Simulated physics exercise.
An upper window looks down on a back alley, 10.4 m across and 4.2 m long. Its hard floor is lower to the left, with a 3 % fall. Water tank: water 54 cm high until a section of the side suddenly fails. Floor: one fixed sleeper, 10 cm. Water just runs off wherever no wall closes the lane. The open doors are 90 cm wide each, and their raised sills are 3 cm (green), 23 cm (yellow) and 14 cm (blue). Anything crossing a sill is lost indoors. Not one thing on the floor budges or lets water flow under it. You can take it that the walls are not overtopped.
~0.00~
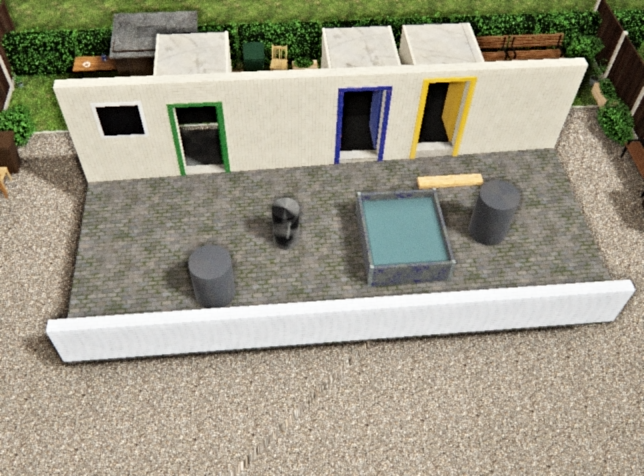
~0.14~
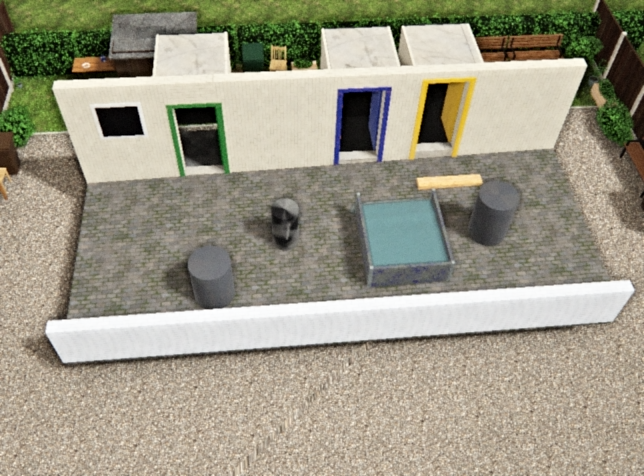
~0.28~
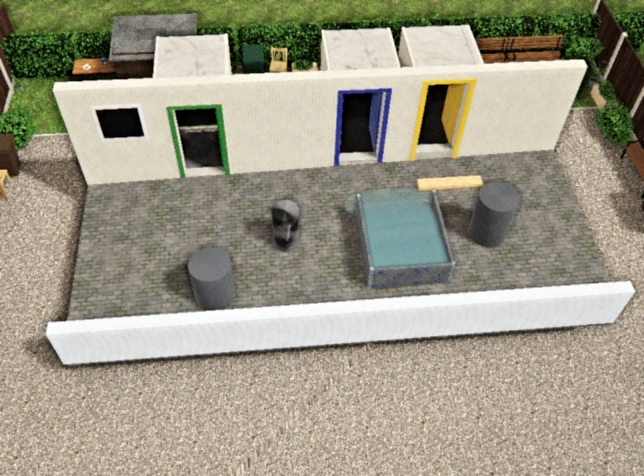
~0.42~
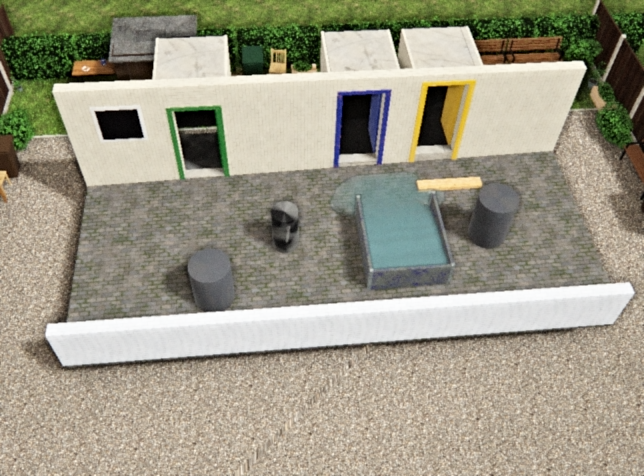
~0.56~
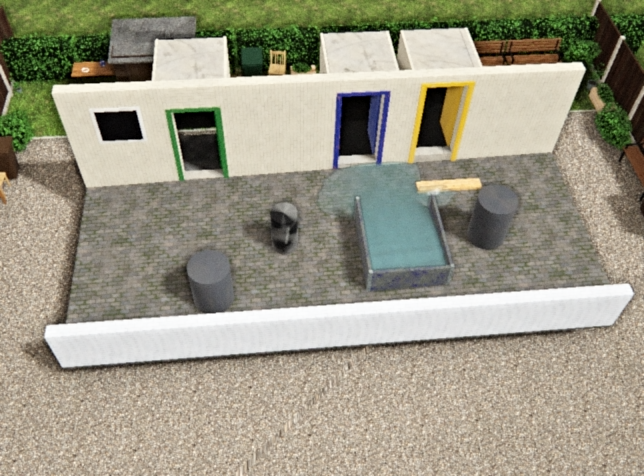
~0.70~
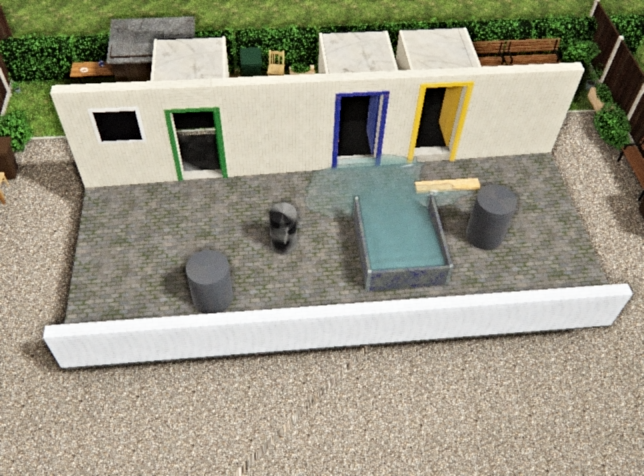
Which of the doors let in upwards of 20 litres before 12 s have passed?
As I see it, the green door most likely comes up short. The yellow door most likely comes up short. The blue door most likely surpasses the limit.
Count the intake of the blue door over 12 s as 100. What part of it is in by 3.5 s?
100 per cent, roughly.
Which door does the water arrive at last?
It is the green one.
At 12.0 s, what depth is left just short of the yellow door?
Some 1.0 centimetres of depth.
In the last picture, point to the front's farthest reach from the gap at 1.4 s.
(255, 176).
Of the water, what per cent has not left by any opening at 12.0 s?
Near 32 in a hundred is still there.
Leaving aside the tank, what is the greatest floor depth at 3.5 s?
Up to near 16 cm.
After 1.4 s water covers 15 % of the floor and is deepest (34 cm) near (386, 166); green door not reached, yellow door 15 cm at the sill, 0 L in, blue door 33 cm at the sill, 52 L in.
After 2.2 s water covers 25 % of the floor and is deepest (29 cm) near (340, 170); green door 4 cm at the sill, 0 L in, yellow door 16 cm at the sill, 0 L in, blue door 28 cm at the sill, 129 L in.
After 3.5 s water covers 50 % of the floor and is deepest (16 cm) near (348, 169); green door 4 cm at the sill, 1 L in, yellow door 10 cm at the sill, 0 L in, blue door 16 cm at the sill, 174 L in.
After 7.0 s water covers 55 % of the floor and is deepest (6 cm) near (364, 215); green door 3 cm at the sill, 2 L in, yellow door 4 cm at the sill, 0 L in, blue door 5 cm at the sill, 177 L in.
After 12.0 s water covers 35 % of the floor and is deepest (4 cm) near (364, 215); green door 2 cm at the sill, 3 L in, yellow door 1 cm at the sill, 0 L in, blue door 3 cm at the sill, 177 L in.
